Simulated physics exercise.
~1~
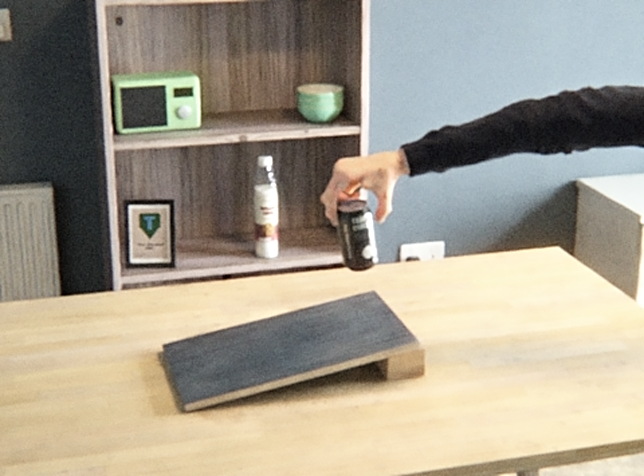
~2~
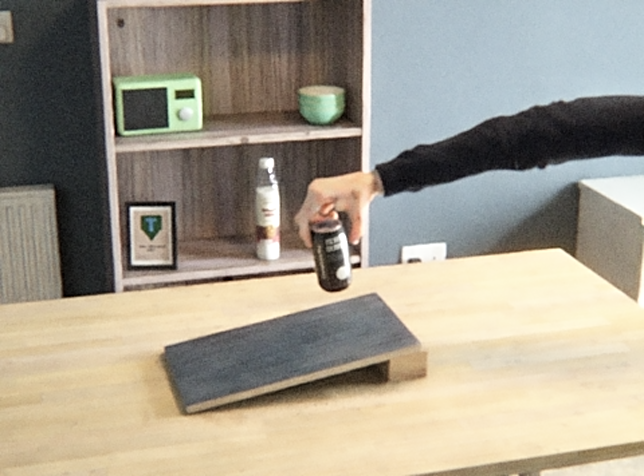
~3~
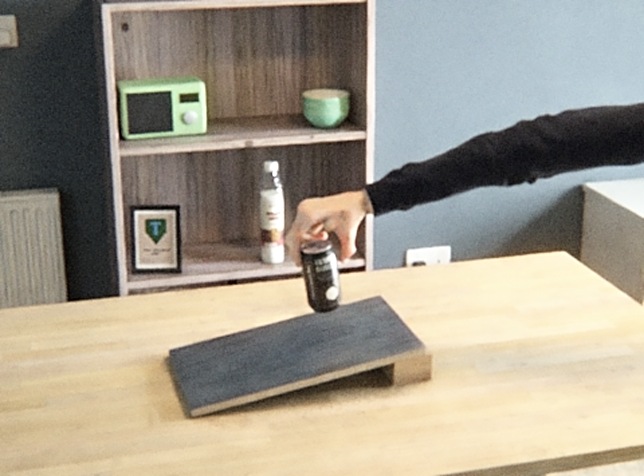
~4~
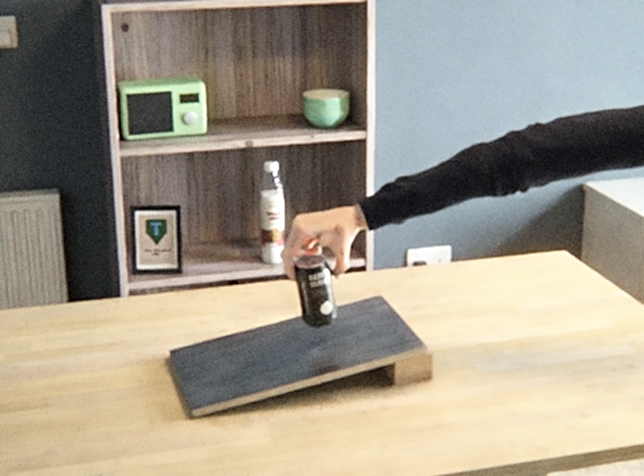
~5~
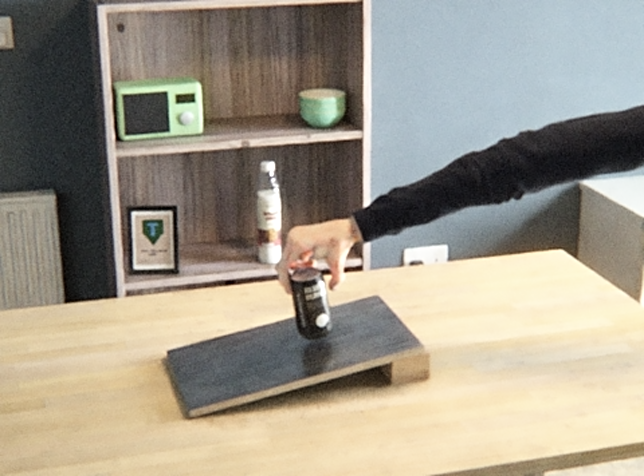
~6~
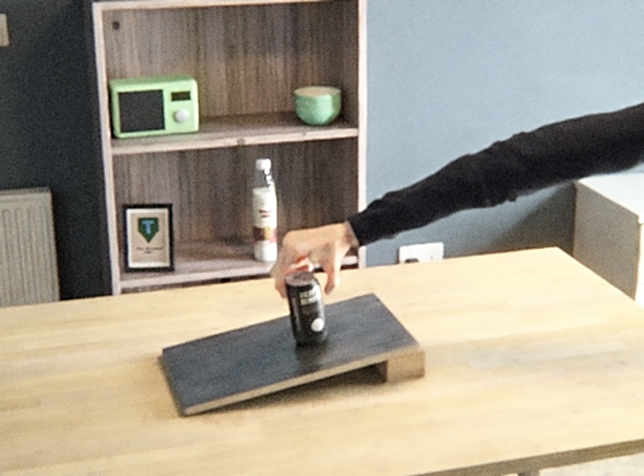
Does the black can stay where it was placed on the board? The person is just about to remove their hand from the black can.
Yes.
Then, 0.20 s later than the last frame, all is still.
Then, 0.50 s later than the last frame, black can resting near (306, 309).
When it is over, it is as before. End places, in pixels of the last picture, black can near (306, 309). The black can keeps its place.
